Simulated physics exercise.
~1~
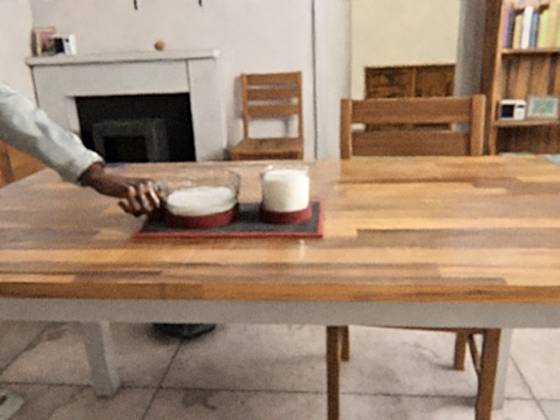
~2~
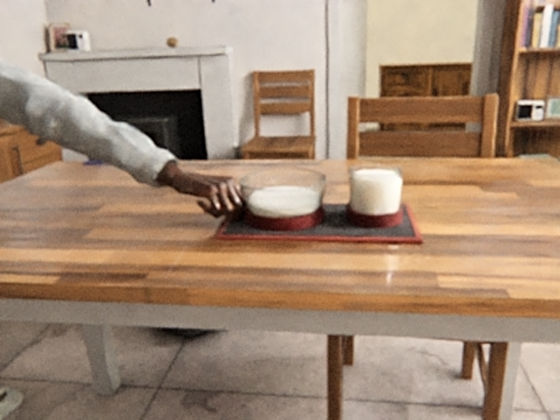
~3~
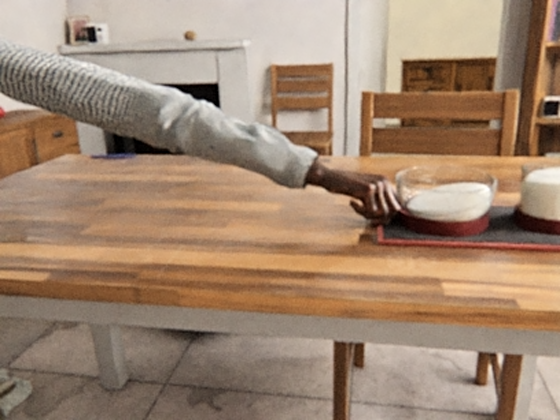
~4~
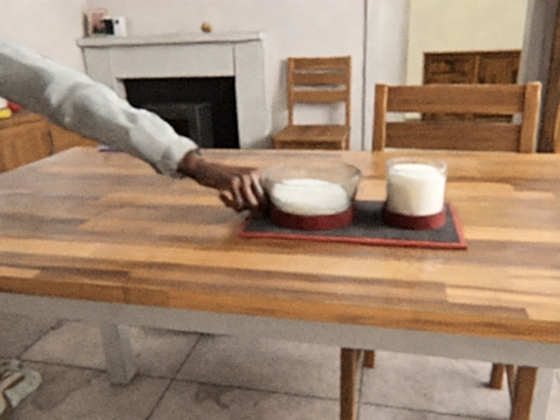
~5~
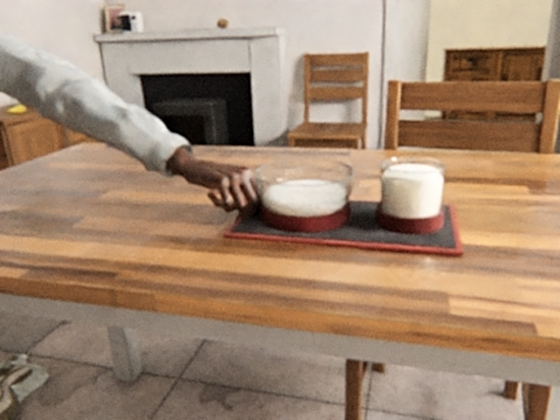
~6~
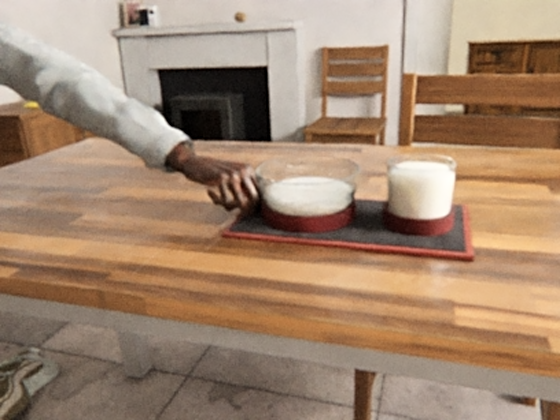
On a wooden table in a room with a fireplace, a hand slid a dark, red-edged tray holding a glass bowl and a mug of milk to the right, then pulled it back left, where it came to rest with both still upright.
